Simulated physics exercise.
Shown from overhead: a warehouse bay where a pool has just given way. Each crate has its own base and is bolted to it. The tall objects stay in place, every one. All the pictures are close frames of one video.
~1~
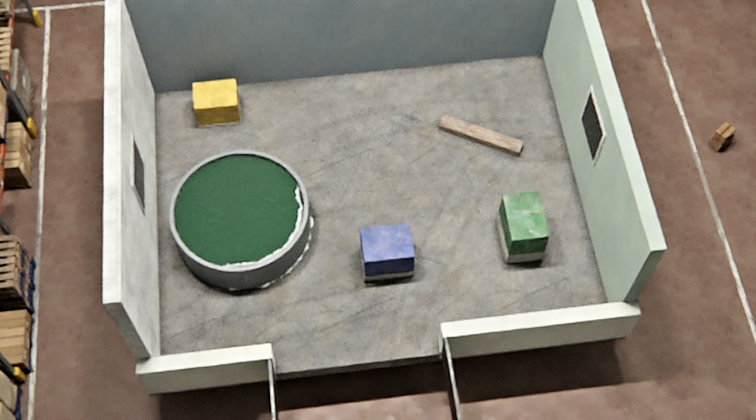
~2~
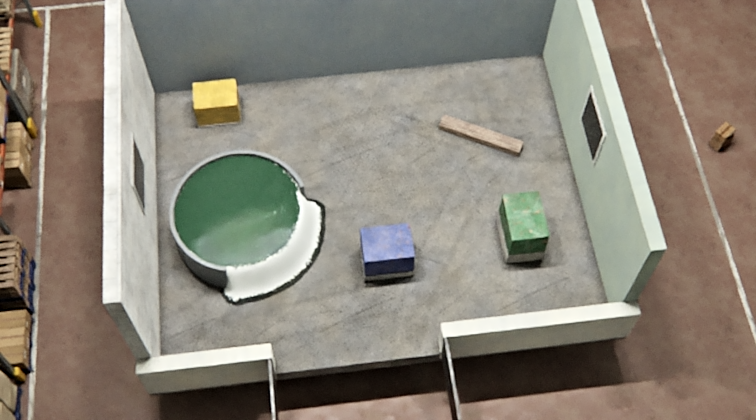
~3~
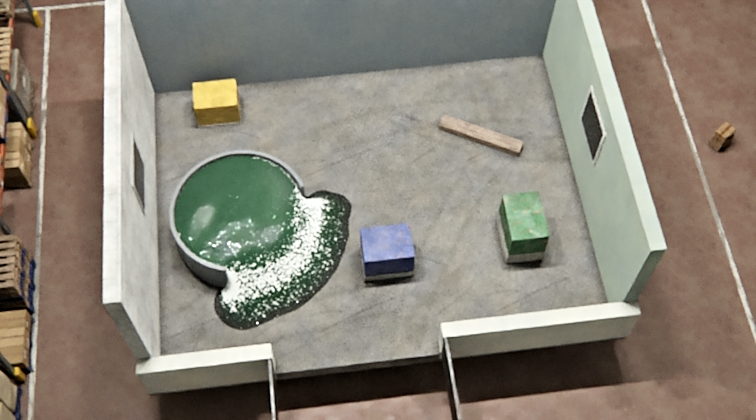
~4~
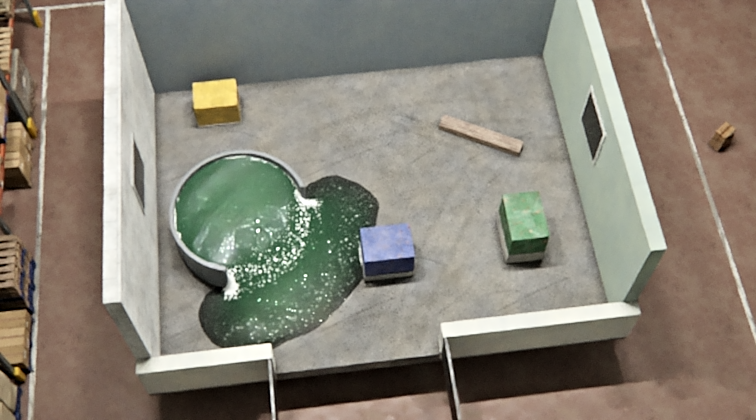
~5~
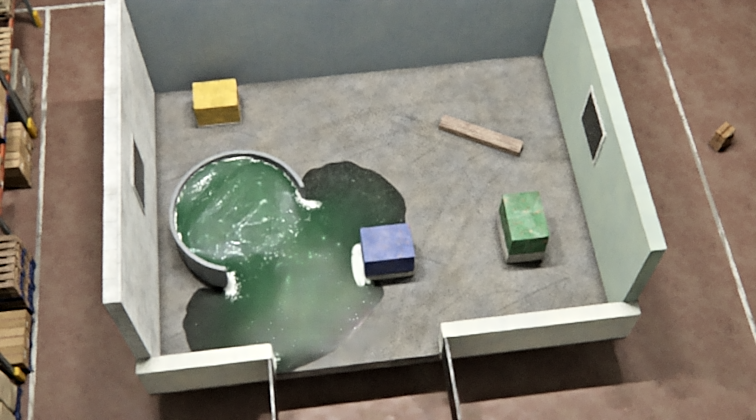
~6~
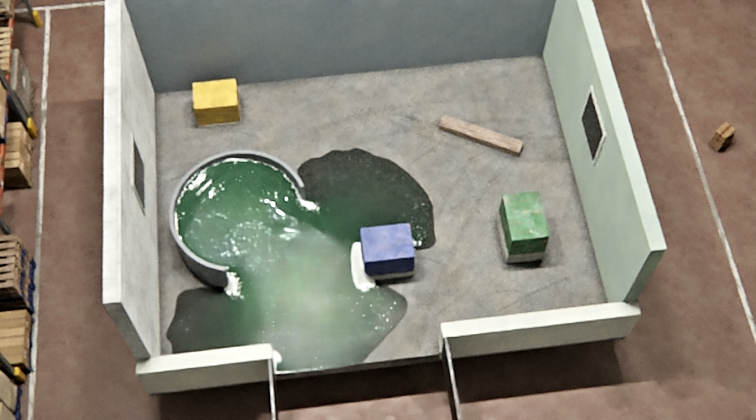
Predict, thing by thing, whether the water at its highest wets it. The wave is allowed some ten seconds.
The blue crate is wetted. The green crate is not wetted. The yellow crate is not wetted.
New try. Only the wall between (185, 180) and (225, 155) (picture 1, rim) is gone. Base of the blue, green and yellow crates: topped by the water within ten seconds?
Then the blue crate is untouched, the green crate is untouched and the yellow crate gets flooded.
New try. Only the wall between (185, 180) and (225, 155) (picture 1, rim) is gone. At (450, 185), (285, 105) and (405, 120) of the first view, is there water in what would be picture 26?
Place one: Spared by the leak. Place two: Reached by the flood. Place three: Reached by the flood.
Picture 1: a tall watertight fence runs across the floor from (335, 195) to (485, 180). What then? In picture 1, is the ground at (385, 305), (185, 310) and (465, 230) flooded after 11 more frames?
As listed: Flooded, wet, covered.
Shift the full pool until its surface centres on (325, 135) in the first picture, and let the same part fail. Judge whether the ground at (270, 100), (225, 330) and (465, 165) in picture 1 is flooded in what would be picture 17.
One after the other: Clear, dry, flooded.
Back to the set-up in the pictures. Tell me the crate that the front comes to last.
I'd pick the one in yellow.
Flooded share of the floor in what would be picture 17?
That's roughly 45 per cent.
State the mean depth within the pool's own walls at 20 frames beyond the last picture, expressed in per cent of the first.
I'd put it at some 16 per cent.
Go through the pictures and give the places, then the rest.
The first picture shows the round tank at (239, 211) is whole and still.
In the second picture, water pours out at (291, 258) and has run to (228, 297).
In the third picture, water pours out at (291, 259) and has run to (338, 198).
In the fourth picture, water pours out at (291, 260) and has run to (368, 198).
In the fifth picture, the front is at (395, 195), out from the gap at (291, 260).
In the sixth picture, the front is at (413, 184), out from the gap at (291, 260).
A moment on, water covers 35 % of the floor; the blue crate water round its plinth, the green crate water round its plinth, the yellow crate not reached.
Next, water covers 45 % of the floor; the blue crate water round its plinth, the green crate water round its plinth, the yellow crate not reached.
Then, water covers 60 % of the floor; the blue crate water round its plinth, the green crate water round its plinth, the yellow crate not reached.
Later, water covers 75 % of the floor; the blue crate water round its plinth, the green crate water round its plinth, the yellow crate water round its plinth.
In the end, water covers 95 % of the floor; the blue crate was topped, the green crate stayed above the water, the yellow crate stayed above the water.
